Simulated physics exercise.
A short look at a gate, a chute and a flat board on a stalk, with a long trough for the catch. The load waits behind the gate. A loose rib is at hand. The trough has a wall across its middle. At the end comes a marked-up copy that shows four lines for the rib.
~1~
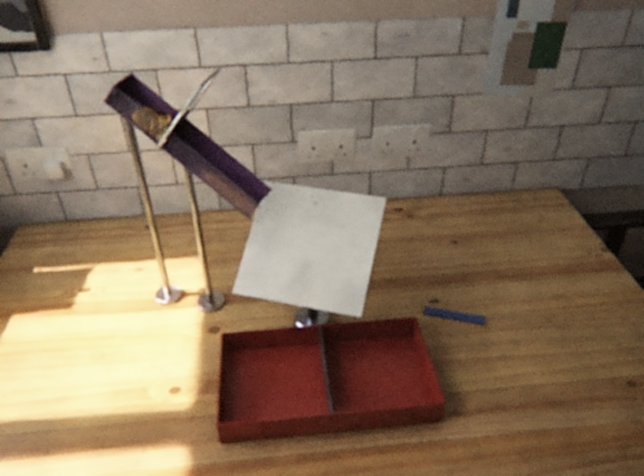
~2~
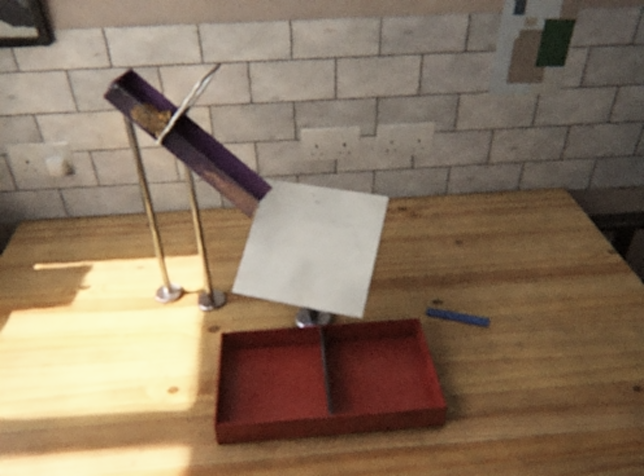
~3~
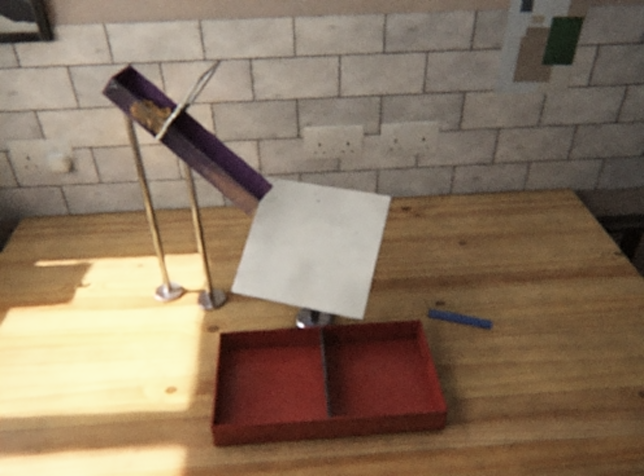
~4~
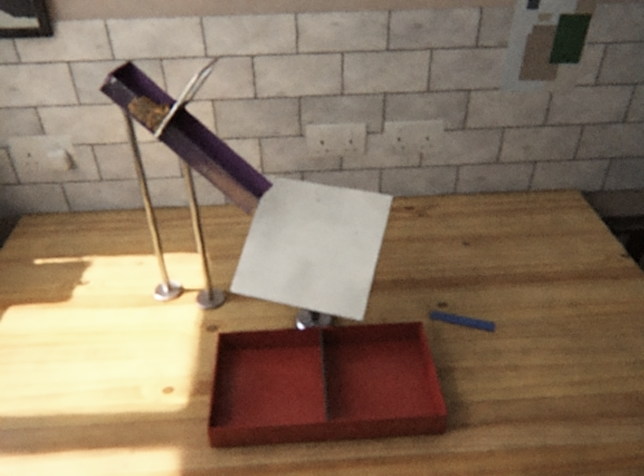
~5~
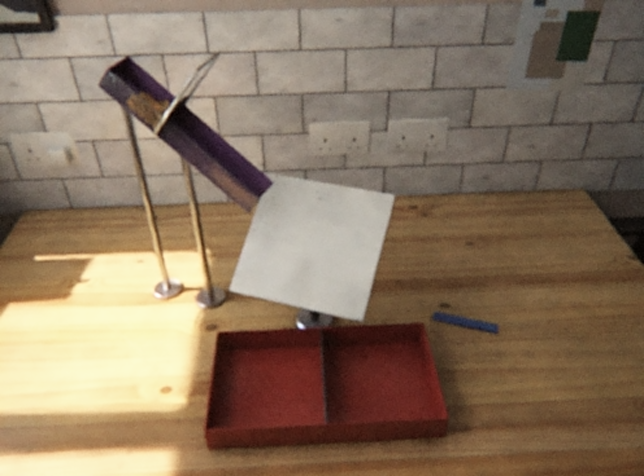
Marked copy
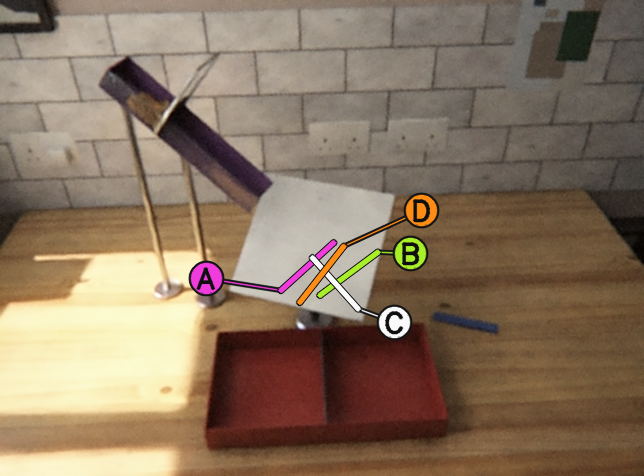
On a wooden table by a pale brick wall, a small brown load sat behind the gate of a sloping purple chute, above a tilted white board and a divided red trough, while only the view shifted slightly.
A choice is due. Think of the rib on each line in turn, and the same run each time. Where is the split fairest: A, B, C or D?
Line C.
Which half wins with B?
The left half.
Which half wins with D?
Left.
On the marked copy, line A from (333, 242) to (280, 290); line B from (378, 252) to (319, 295); line C from (312, 257) to (358, 308); line D from (343, 246) to (299, 302).
With A, of what is caught, most in the left half, about a quarter in the right.
With B, of what is caught, most in the left half, about a quarter in the right.
With C, of what is caught, about half in the left half, about half in the right.
With D, of what is caught, nearly all in the left half, a small part in the right.
